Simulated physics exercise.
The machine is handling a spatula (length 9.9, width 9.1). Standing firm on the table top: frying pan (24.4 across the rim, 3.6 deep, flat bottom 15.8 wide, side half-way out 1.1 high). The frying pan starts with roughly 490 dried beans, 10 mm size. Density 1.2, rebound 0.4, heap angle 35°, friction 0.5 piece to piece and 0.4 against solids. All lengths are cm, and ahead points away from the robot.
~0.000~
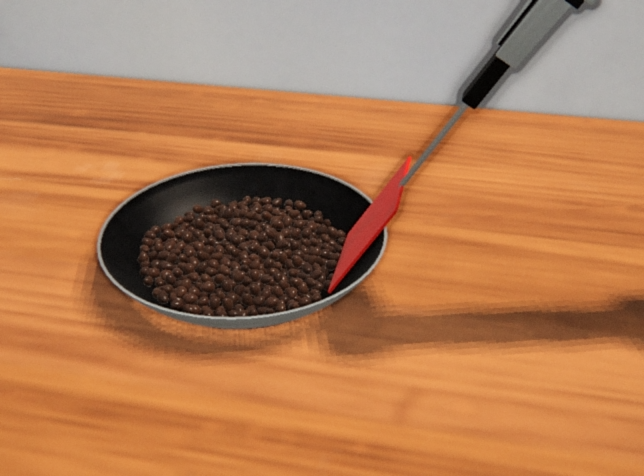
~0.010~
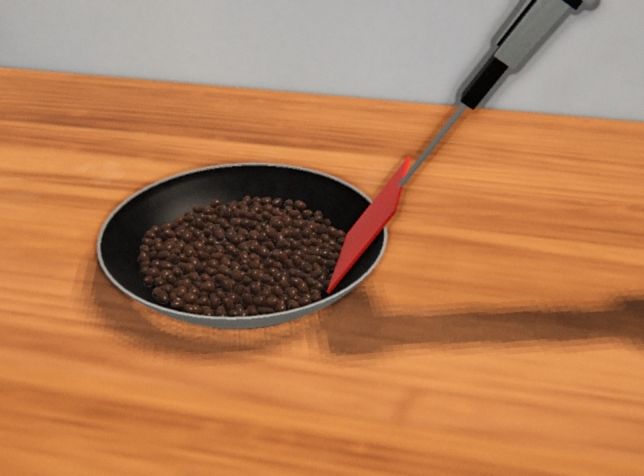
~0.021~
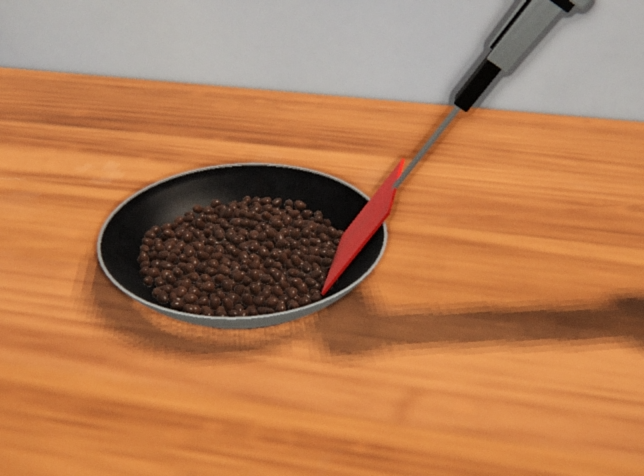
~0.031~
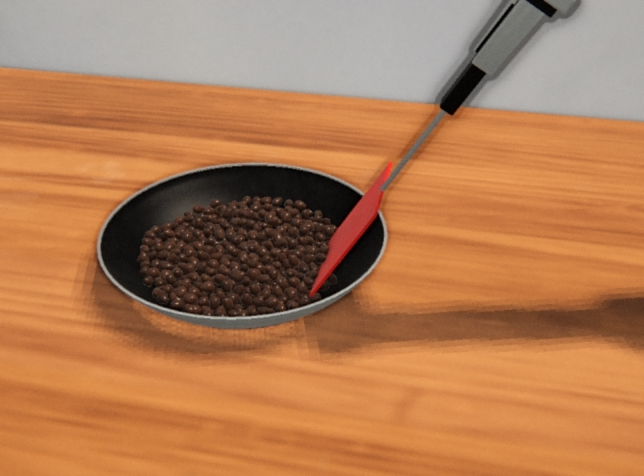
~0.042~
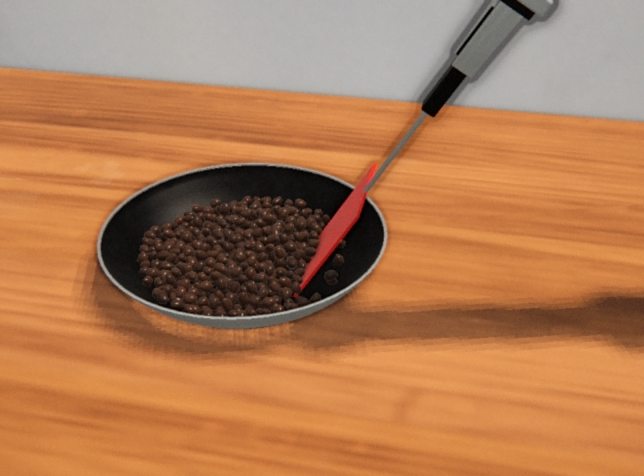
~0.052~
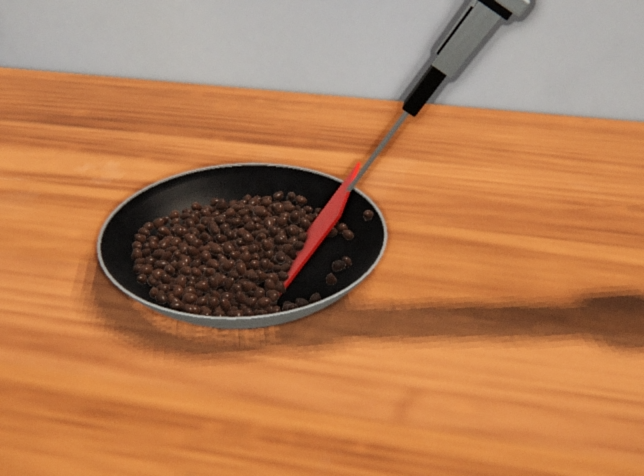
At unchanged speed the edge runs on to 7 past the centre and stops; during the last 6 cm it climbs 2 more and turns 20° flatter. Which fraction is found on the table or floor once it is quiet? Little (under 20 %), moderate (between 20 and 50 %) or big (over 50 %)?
Answer: Moderate; between 20 and 50 % of the dried beans finish on the table or floor.
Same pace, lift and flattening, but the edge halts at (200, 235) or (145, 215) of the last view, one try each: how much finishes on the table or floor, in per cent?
Some 15 and 45 per cent.
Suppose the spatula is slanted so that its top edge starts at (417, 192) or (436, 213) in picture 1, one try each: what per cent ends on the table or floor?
Some 25 and 30 per cent.
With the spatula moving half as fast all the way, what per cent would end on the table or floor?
Then about 15 per cent.
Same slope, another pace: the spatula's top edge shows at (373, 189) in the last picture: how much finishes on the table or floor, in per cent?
About 15 per cent.
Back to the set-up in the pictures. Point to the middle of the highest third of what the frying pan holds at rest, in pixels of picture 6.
At about (149, 233).
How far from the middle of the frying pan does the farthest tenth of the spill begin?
Roughly 35 cm.
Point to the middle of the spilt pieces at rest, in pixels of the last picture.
At about (46, 231).
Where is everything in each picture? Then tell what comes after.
The first picture shows spatula top edge at (404, 182), sloping 59°; upper third of the load around (252, 249), from x 145 to 345, top at y 200; 487 in the frying pan.
The second picture shows spatula top edge at (403, 183), sloping 59°; upper third of the load around (253, 249), from x 145 to 345, top at y 200.
The third picture shows spatula top edge at (397, 185), sloping 59°; upper third of the load around (253, 249), from x 145 to 340, top at y 200.
The fourth picture shows spatula top edge at (384, 187), sloping 59°; upper third of the load around (255, 249), from x 145 to 340, top at y 200.
The fifth picture shows spatula top edge at (367, 189), sloping 59°; upper third of the load around (258, 248), from x 145 to 340, top at y 200.
The sixth picture shows spatula top edge at (350, 188), sloping 59°; upper third of the load around (250, 243), from x 135 to 370, top at y 195; 487 in the frying pan.
By 0.08 s, sloping 59°, highest piece 10 above the table; 486 in the frying pan, 1 on the blade or in flight.
By 0.10 s, sloping 53°, highest piece 15 above the table; 482 in the frying pan, 5 on the blade or in flight.
By 0.31 s, sloping 39°, highest piece 30 above the table; 349 in the frying pan, 134 on the table or floor, 4 on the blade or in flight.
By 1.36 s, sloping 39°, highest piece 4 above the table; 347 in the frying pan, 140 on the table or floor.
Final count, 347 in the frying pan, 140 on the table or floor. That is 29 % on the table or floor.
